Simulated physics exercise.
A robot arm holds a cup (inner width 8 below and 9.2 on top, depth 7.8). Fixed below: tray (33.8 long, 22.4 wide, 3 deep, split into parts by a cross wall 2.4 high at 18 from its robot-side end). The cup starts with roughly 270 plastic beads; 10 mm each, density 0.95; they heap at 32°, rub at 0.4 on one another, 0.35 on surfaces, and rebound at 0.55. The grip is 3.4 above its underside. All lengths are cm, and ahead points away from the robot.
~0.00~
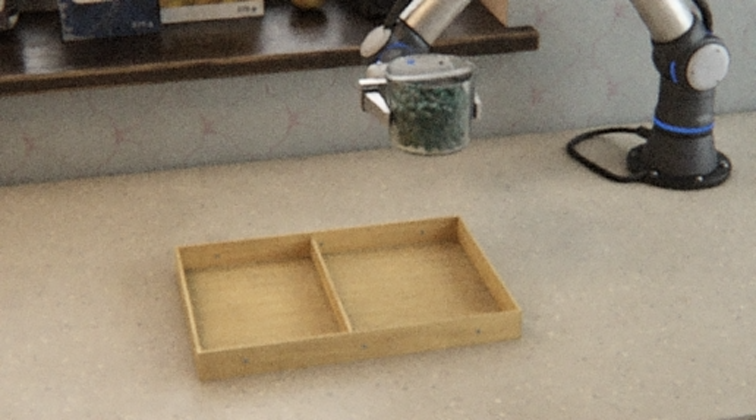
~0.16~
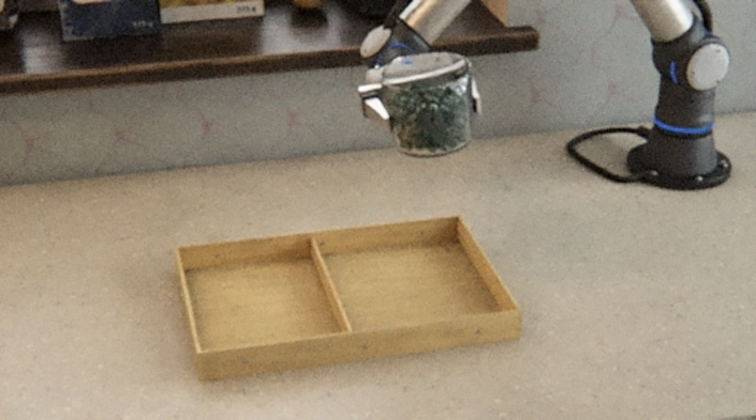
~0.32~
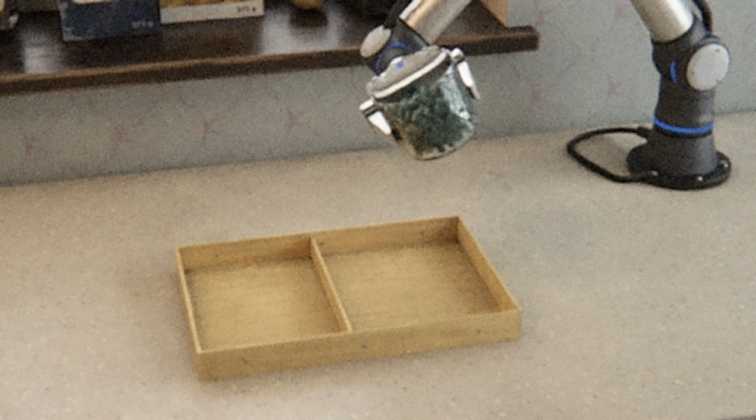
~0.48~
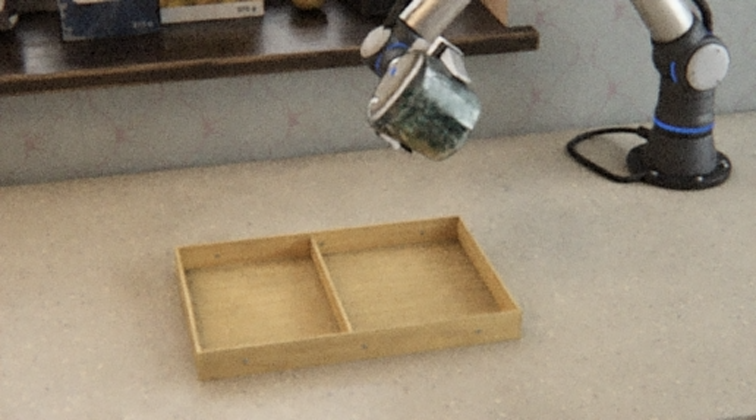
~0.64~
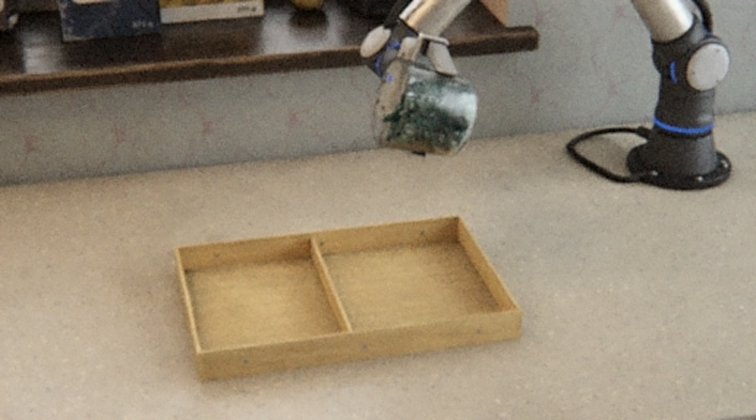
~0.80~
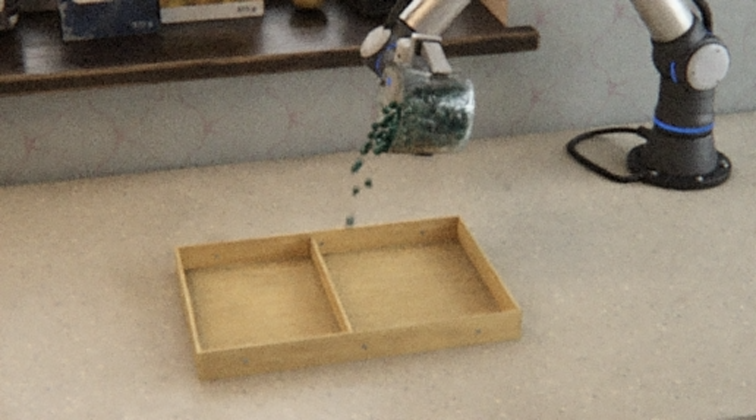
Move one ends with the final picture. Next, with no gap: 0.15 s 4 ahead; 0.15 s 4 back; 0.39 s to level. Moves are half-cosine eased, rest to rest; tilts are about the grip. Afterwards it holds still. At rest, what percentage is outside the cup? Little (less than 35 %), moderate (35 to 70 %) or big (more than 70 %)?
Outside the cup the share is moderate, 35 to 70 %.
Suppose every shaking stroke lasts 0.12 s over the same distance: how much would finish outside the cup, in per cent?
It would be near 60 per cent.
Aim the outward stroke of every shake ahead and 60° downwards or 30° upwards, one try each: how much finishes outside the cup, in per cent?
About 20 and 50 per cent.
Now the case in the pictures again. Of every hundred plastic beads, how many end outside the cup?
Some 50 per cent.
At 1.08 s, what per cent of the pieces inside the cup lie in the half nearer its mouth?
Some 65 per cent.
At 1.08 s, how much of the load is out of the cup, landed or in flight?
About 35 per cent by then.
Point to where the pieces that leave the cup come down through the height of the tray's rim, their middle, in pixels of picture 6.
Near (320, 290).
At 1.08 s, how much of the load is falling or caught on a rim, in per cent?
Some 27 per cent.
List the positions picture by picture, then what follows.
Cup middle at (431, 107), level; upper third of the load around (433, 103), from x 395 to 465, top at y 85; 273 in the cup, in the first picture.
Cup middle at (430, 107), tilted 8° forward; upper third of the load around (435, 103), from x 395 to 465, top at y 85, in the second picture.
Cup middle at (428, 108), tilted 27° forward; upper third of the load around (440, 100), from x 390 to 470, top at y 80, in the third picture.
Cup middle at (427, 109), tilted 52° forward; upper third of the load around (441, 96), from x 395 to 470, top at y 75, in the fourth picture.
Cup middle at (426, 110), tilted 71° forward; upper third of the load around (440, 98), from x 385 to 465, top at y 80, in the fifth picture.
Cup middle at (426, 111), tilted 79° forward; upper third of the load around (442, 105), from x 350 to 465, top at y 85; 267 in the cup, 6 in flight or on a rim, in the sixth picture.
After 1.08 s, tilted 79° forward, highest piece 22 above the table; 180 in the cup, 12 in the far-side part, 6 in the robot-side part, 75 in flight or on a rim.
After 1.35 s, tilted 22° forward, highest piece 25 above the table; 138 in the cup, 76 in the far-side part, 55 in the robot-side part, 1 on the table or floor, 3 in flight or on a rim.
After 1.69 s, level, highest piece 24 above the table; 138 in the cup, 78 in the far-side part, 56 in the robot-side part, 1 on the table or floor.
After 2.74 s, level, highest piece 24 above the table; 138 in the cup, 78 in the far-side part, 56 in the robot-side part, 1 on the table or floor.
At rest, 138 in the cup, 78 in the far-side part, 56 in the robot-side part, 1 on the table or floor. That is 49 % outside the cup.
